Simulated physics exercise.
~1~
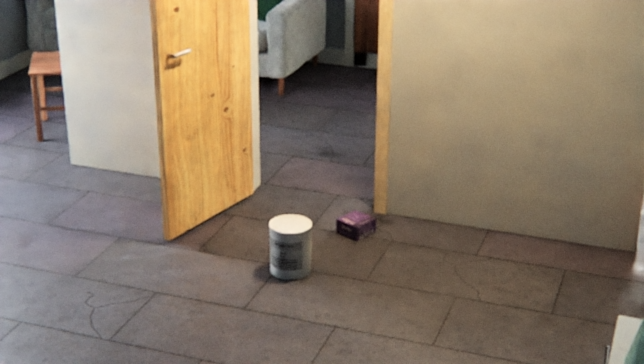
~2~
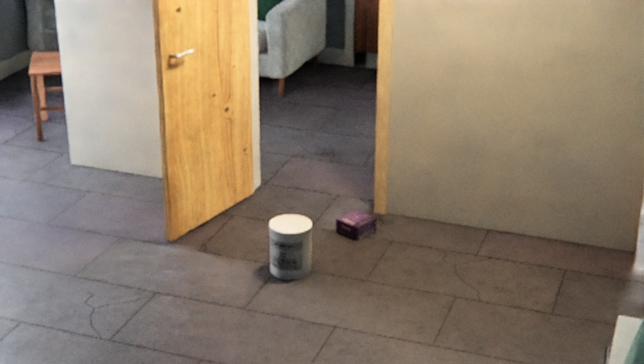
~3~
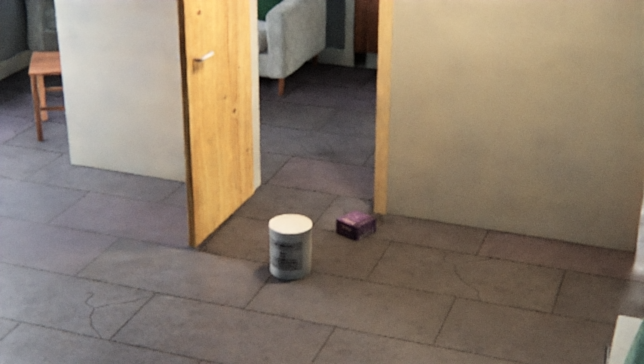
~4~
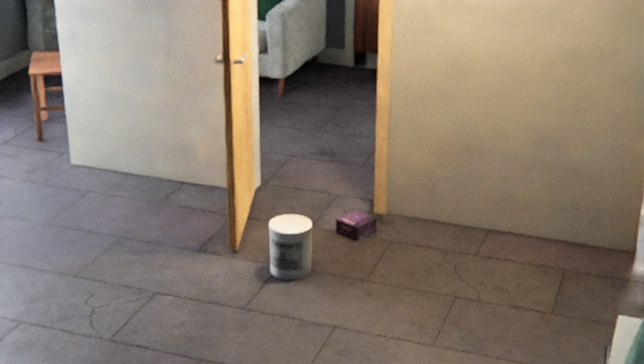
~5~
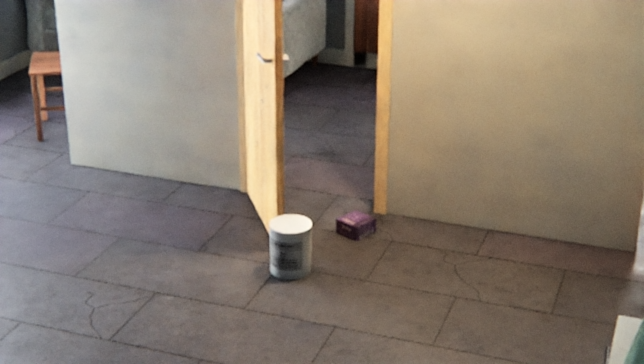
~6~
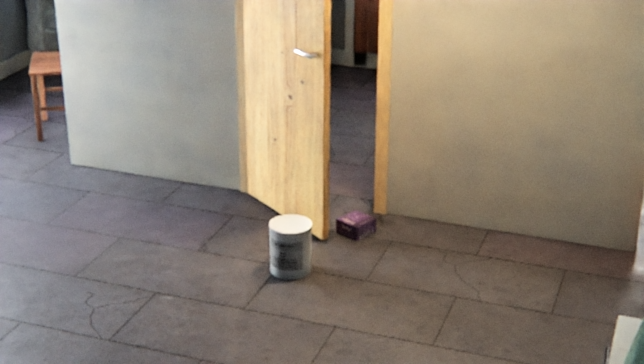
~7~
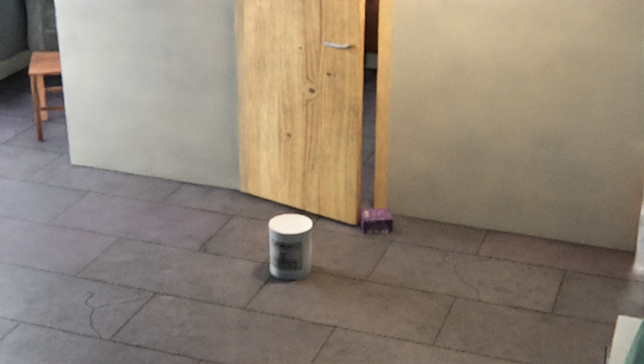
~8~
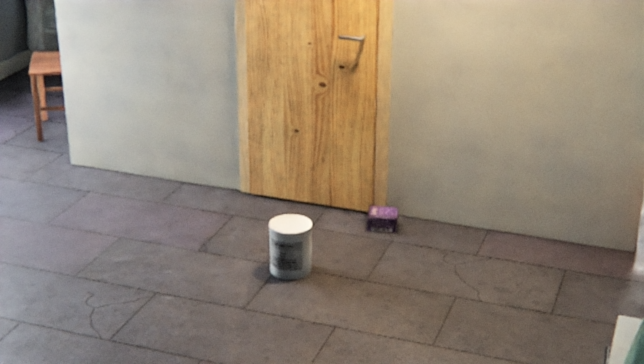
The wooden door swung to the right past a white pail standing on the gray tiled floor, reached a small purple box near the doorway and pushed it slightly right, then closed fully against the frame, with the pail still in its place.
